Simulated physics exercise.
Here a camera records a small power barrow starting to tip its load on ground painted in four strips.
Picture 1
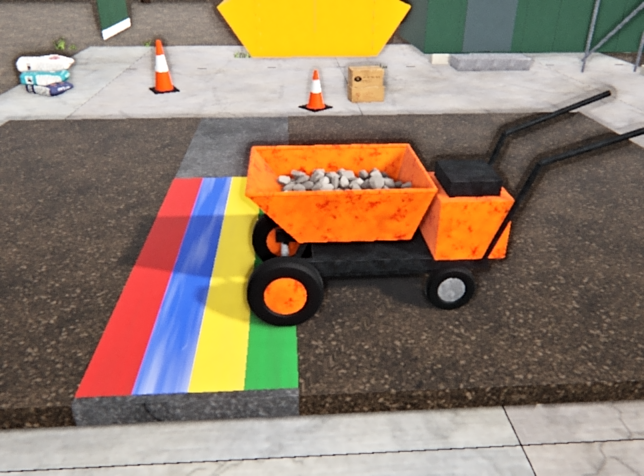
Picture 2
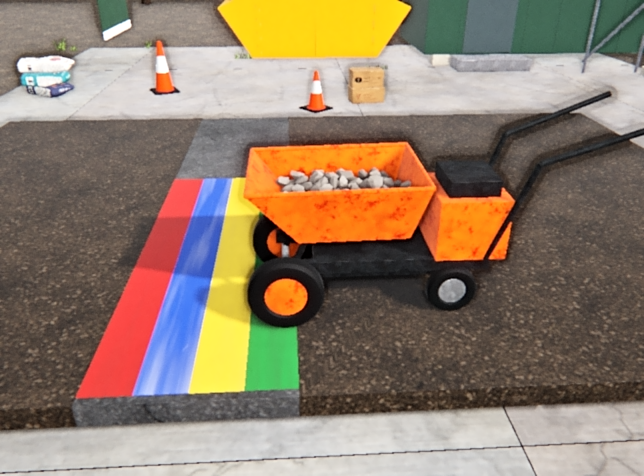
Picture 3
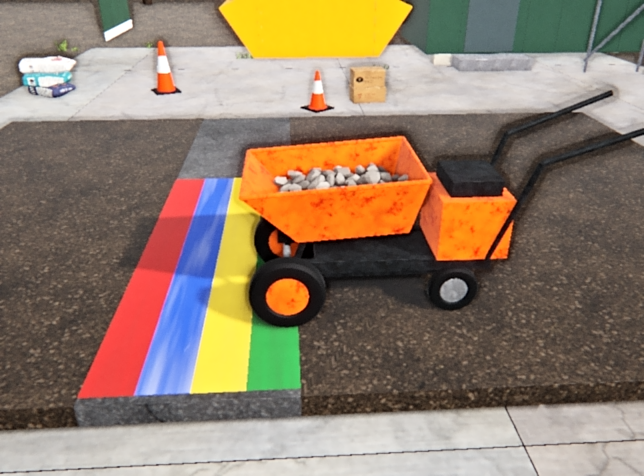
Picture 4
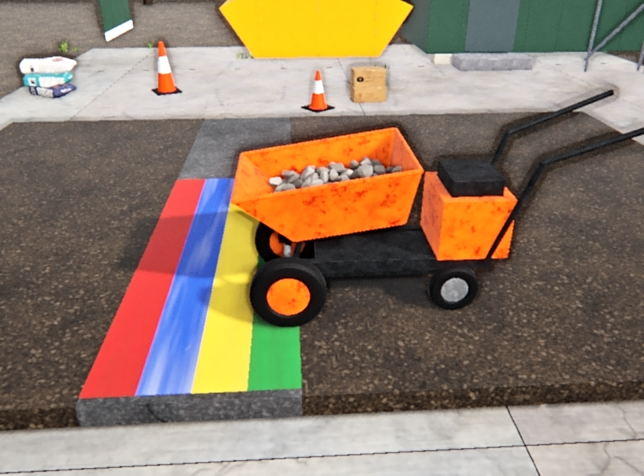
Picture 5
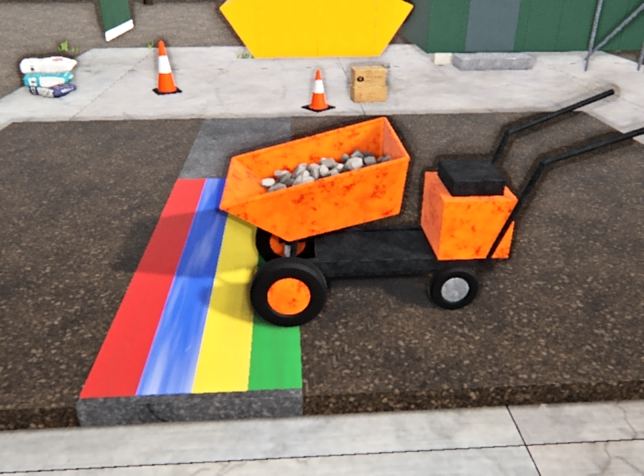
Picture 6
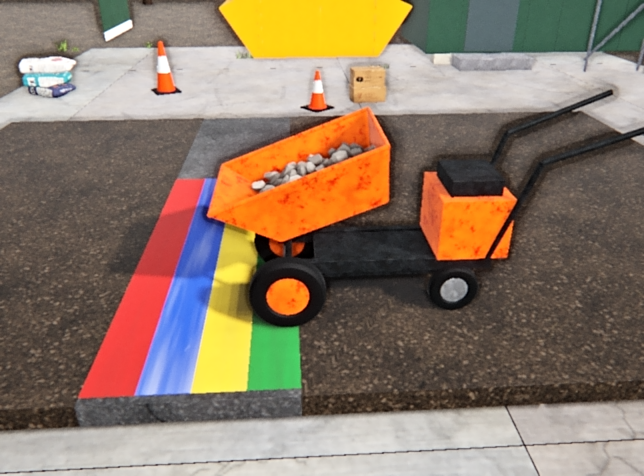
Orange power barrow loaded with grey stones standing still beside painted colour strips, its skip gradually tilting down to the left.
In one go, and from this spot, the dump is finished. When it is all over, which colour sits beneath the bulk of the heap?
The bulk sits over the red colour.
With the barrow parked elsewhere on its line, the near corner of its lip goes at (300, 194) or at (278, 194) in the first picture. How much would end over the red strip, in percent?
Close to 20 in a hundred, and close to 30 in a hundred.
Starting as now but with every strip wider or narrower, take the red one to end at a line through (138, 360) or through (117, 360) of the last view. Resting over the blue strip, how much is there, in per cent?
I get 0 % for the first one and 10 % for the second.
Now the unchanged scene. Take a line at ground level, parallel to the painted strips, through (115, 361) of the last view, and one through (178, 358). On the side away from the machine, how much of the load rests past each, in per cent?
Around 40 per cent for the first, and 100 per cent for the second.
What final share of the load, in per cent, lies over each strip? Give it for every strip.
Green strip = 0 %; yellow strip = 0 %; blue strip = 25 %; red strip = 45 %.
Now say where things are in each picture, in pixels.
The first picture shows lip of the skip near (247, 195), level; top of the load near (354, 187), broken stones; green strip near (272, 349); yellow strip near (221, 351); blue strip near (171, 353); red strip near (119, 355).
The second picture shows lip of the skip near (246, 197), tipped barely; top of the load near (353, 187).
The third picture shows lip of the skip near (241, 199), tipped barely; top of the load near (350, 184).
The fourth picture shows lip of the skip near (233, 202), tipped a little; top of the load near (363, 184).
The fifth picture shows lip of the skip near (222, 207), tipped a little; top of the load near (354, 177).
The sixth picture shows lip of the skip near (210, 215), tipped clearly; top of the load near (354, 165); green strip near (274, 350); yellow strip near (224, 352); blue strip near (173, 354); red strip near (122, 356).
Shortly afterwards, skip tipped steeply; the whole lot in the skip.
Next, skip tipped right over; near two thirds in the skip; a little over the blue strip; near a quarter over the red strip; only a few off the paint.
Some moments later, skip tipped right over; only a few in the skip; only a few over the yellow strip; near a quarter over the blue strip; near half over the red strip; near a quarter off the paint.
In the end, skip tipped right over; only a few in the skip; none at all over the green strip; only a few over the yellow strip; near a quarter over the blue strip; near half over the red strip; near a quarter off the paint.
